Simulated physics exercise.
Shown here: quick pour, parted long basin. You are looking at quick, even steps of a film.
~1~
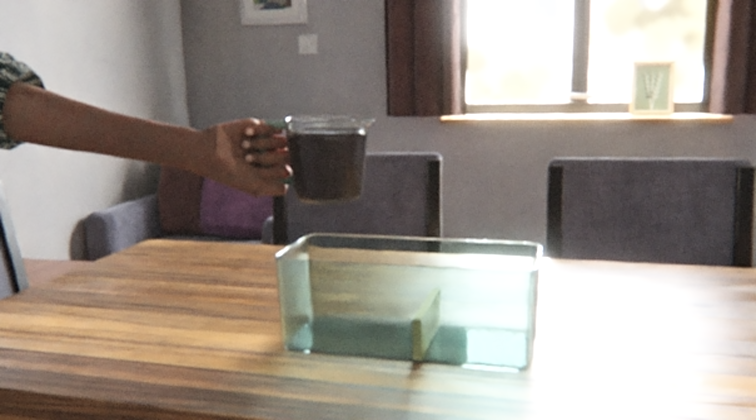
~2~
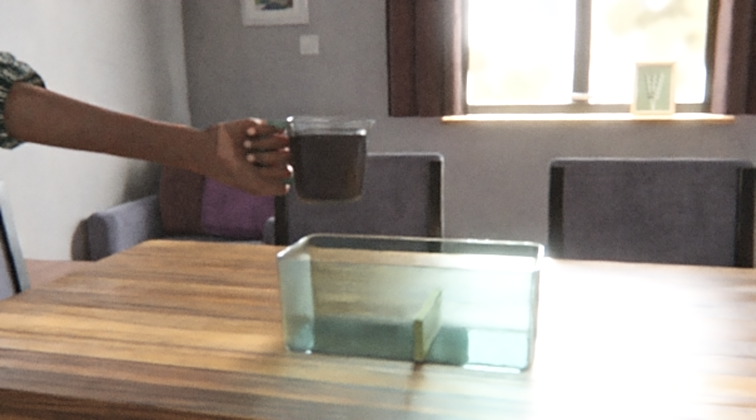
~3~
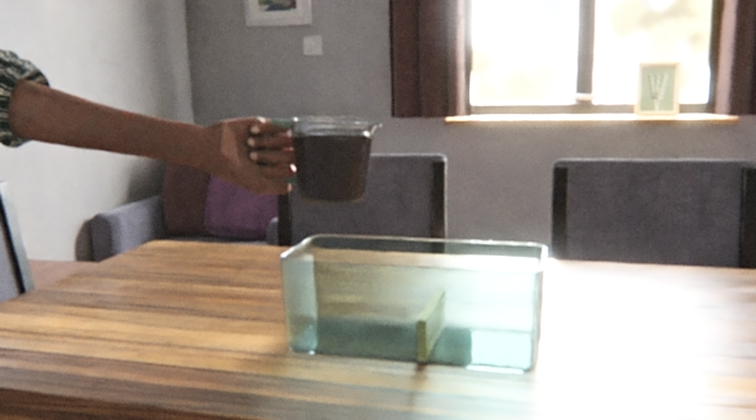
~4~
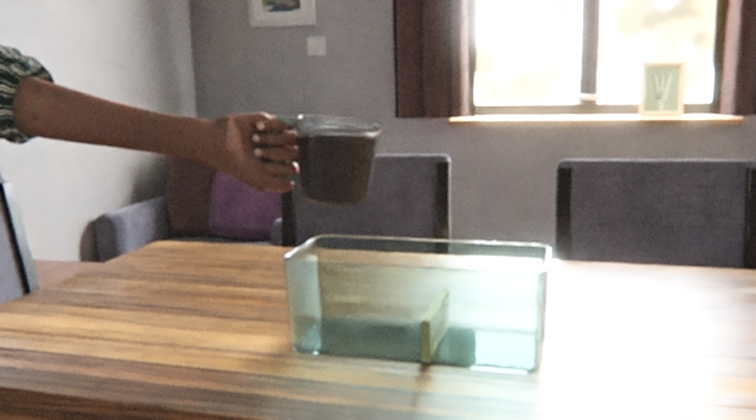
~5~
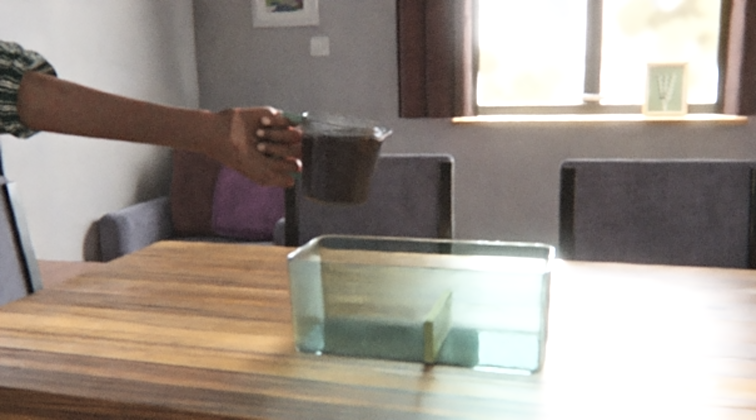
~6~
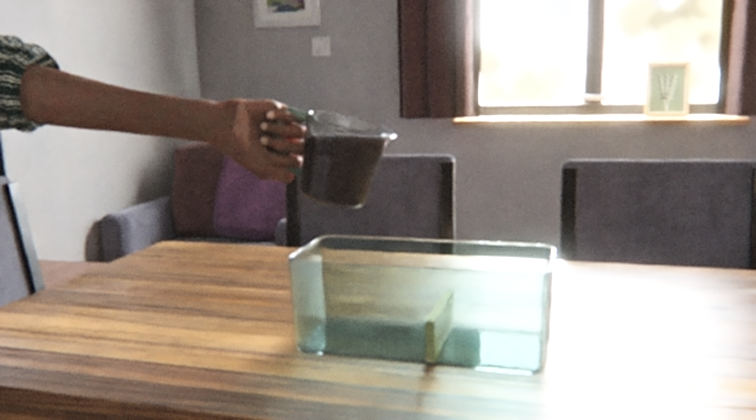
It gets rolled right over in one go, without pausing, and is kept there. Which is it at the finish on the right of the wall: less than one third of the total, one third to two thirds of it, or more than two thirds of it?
At the finish the right of the wall has one third to two thirds of the total.
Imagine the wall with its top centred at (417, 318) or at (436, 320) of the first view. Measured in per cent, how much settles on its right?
First try around 75 percent; second try around 45 percent.
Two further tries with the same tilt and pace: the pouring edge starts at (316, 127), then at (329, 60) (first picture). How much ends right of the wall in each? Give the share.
Roughly 0 % the first time and roughly 5 % the second.
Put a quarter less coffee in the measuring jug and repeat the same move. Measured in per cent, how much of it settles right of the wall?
Close to 35 per cent, more or less.
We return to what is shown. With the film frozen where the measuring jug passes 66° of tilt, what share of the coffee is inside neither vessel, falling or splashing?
Close to 15 per cent.
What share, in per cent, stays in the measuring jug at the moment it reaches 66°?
Around 70 percent remains.
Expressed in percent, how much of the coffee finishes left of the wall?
Share approx. 45 %.
A moment on, the measuring jug is tipped part way and 69 per cent is still to pour, 3 is left of the wall and 11 right of it.
Next, the measuring jug is tipped right over and 14 per cent is still to pour, 22 is left of the wall and 53 right of it.
Then the measuring jug is tipped right over and 0 per cent is still to pour, 44 is left of the wall and 55 right of it.
Later the measuring jug is tipped right over and 0 per cent is still to pour, 44 is left of the wall and 55 right of it.
Finally, 44 per cent lies left of the wall, 55 right of it and 1 outside.
